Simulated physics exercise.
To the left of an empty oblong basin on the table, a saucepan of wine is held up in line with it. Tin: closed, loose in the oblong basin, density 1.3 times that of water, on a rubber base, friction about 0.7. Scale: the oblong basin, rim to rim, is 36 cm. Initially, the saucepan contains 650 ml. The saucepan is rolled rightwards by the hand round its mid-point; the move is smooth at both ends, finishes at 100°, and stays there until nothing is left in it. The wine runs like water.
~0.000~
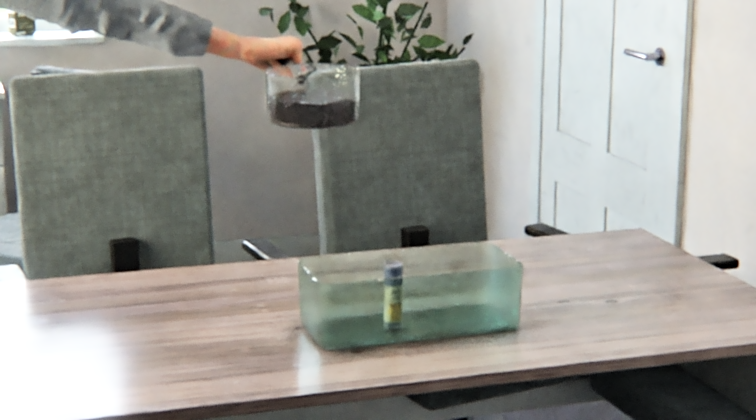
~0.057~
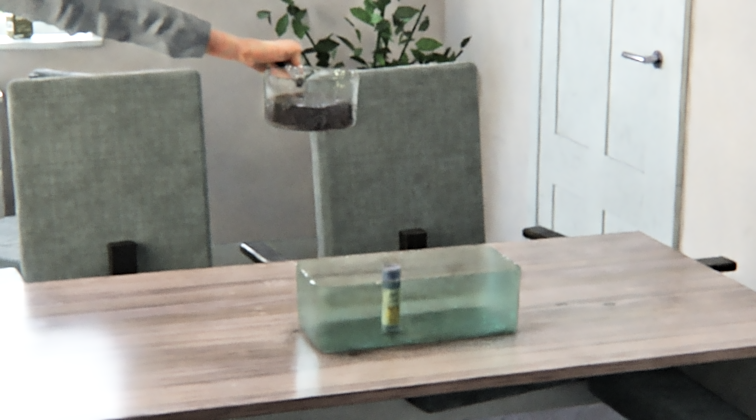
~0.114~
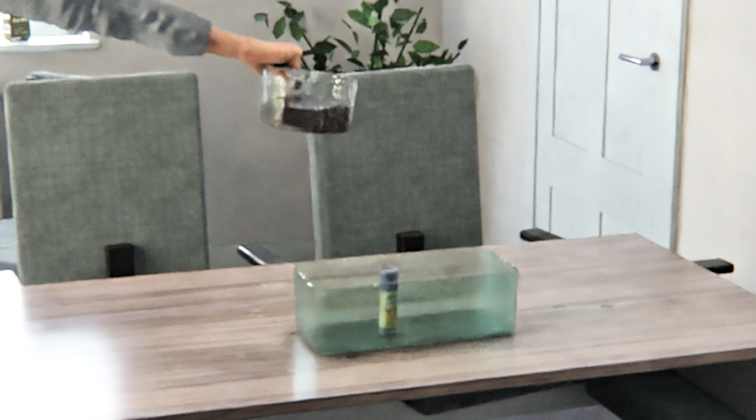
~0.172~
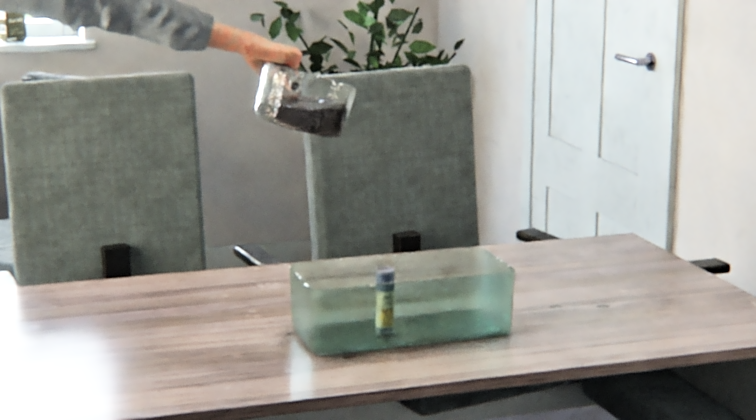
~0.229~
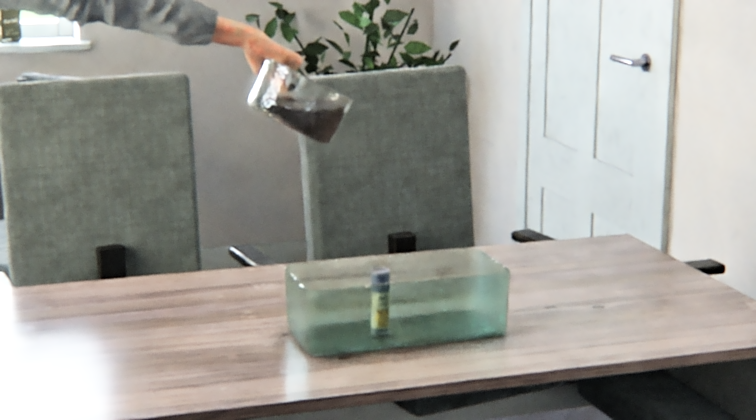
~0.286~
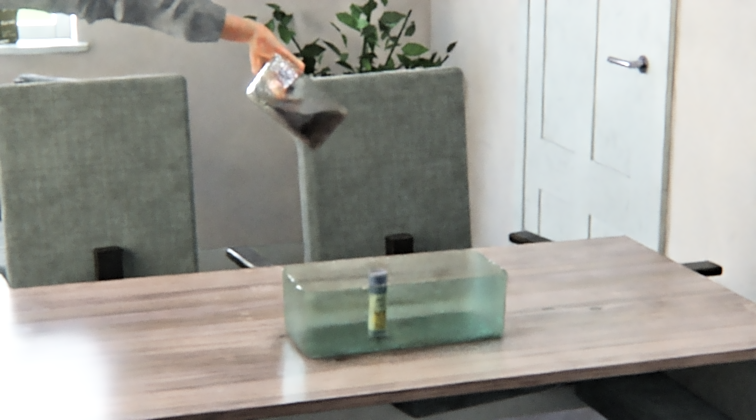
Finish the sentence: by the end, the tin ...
By the end, the tin has toppled.
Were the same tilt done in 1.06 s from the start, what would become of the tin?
It stays steady, then.
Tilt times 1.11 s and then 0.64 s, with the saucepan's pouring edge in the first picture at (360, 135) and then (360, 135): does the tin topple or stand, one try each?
In the first try it remains standing; in the second it remains standing.
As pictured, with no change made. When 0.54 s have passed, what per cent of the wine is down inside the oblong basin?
Around 1 percent.
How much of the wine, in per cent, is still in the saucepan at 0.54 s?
Close to 34 percent of the liquid remains at that time.
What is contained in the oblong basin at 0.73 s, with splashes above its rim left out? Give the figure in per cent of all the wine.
My estimate is about 64 percent.
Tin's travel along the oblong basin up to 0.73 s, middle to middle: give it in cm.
Roughly 0 cm.
After 0.54 s the tilt is 94° and 34 per cent is still to pour; the tin stands where it began.
After 0.73 s the tilt is 100° and 12 per cent is still to pour; the tin stands where it began.
After 0.93 s the tilt is 100° and 2 per cent is still to pour; the tin leans 5°.
After 1.14 s the tilt is 100° and 0 per cent is still to pour; the tin leans 34°.
In the end the tin lies on its side.
